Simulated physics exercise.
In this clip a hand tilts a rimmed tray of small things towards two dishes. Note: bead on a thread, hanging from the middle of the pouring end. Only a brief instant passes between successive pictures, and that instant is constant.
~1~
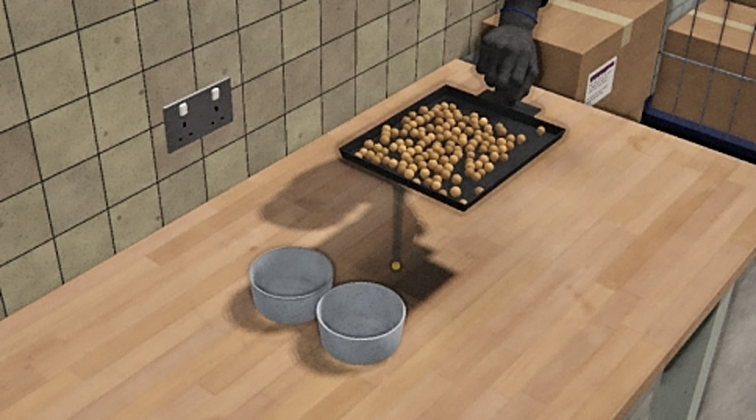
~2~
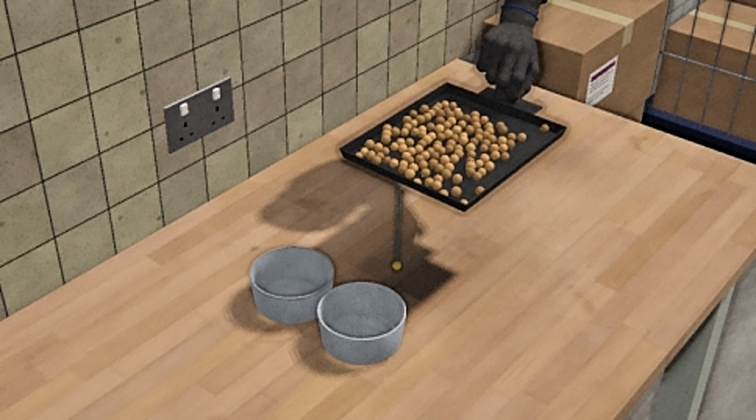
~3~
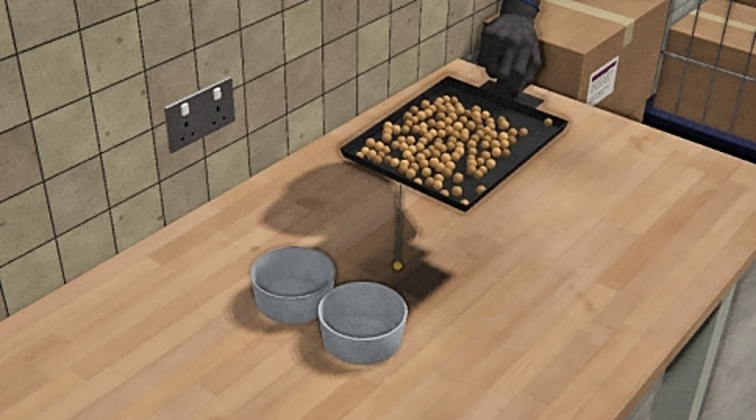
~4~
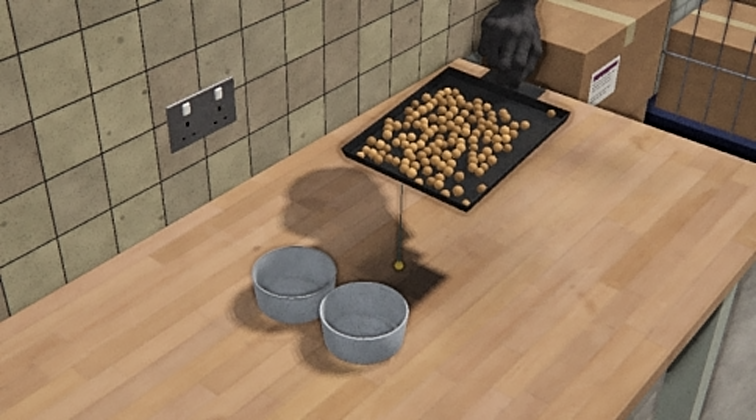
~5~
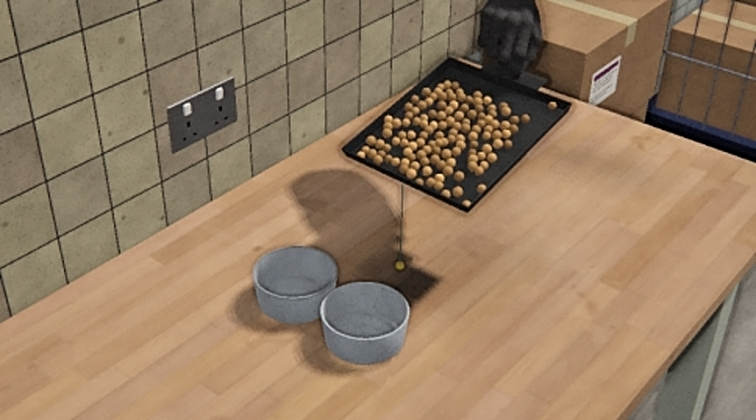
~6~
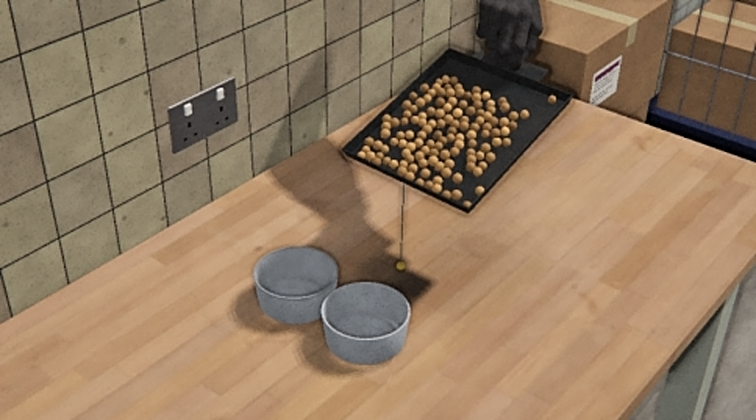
The clip shows a dark-gloved hand holding a black rimmed tray of small round wooden beads above a wooden worktop, gradually raising its far end to steepen the tilt, while two grey dishes and a bead on a thread barely move.
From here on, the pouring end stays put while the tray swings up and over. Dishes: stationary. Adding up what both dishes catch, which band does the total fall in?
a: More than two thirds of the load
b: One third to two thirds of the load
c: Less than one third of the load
b, one third to two thirds of the load.
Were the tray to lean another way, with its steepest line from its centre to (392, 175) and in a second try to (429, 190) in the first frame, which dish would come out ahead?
First spot: The rightmost dish, second spot: The rightmost dish.
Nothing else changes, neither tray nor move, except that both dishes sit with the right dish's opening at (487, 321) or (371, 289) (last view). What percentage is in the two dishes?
30 % and 50 %.
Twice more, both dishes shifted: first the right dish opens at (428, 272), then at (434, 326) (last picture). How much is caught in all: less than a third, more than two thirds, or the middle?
Spot one, under a third; spot two, more than two thirds.
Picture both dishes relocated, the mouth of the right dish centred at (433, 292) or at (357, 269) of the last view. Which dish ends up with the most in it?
Run 1: The one on the right side. Run 2: The one on the right side.
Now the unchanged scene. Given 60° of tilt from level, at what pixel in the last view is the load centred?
Somewhere about (411, 166).
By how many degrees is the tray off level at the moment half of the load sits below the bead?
Somewhere near 85 degrees, I'd say.
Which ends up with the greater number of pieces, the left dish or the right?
Winner noted as the right of the two.
Soon, tray tipped steeply; most on the tray; a stray few in the right dish; a stray few in the left dish; a small part in the air.
A while on, tray tipped right over; a stray few on the tray; about a third in the right dish; a small part in the left dish; about half outside both; a small part in the air.
Towards the end, tray tipped past a quarter turn; about a third in the right dish; a small part in the left dish; about half outside both.
Finally, tray tipped past a quarter turn; about a third in the right dish; a small part in the left dish; about half outside both.
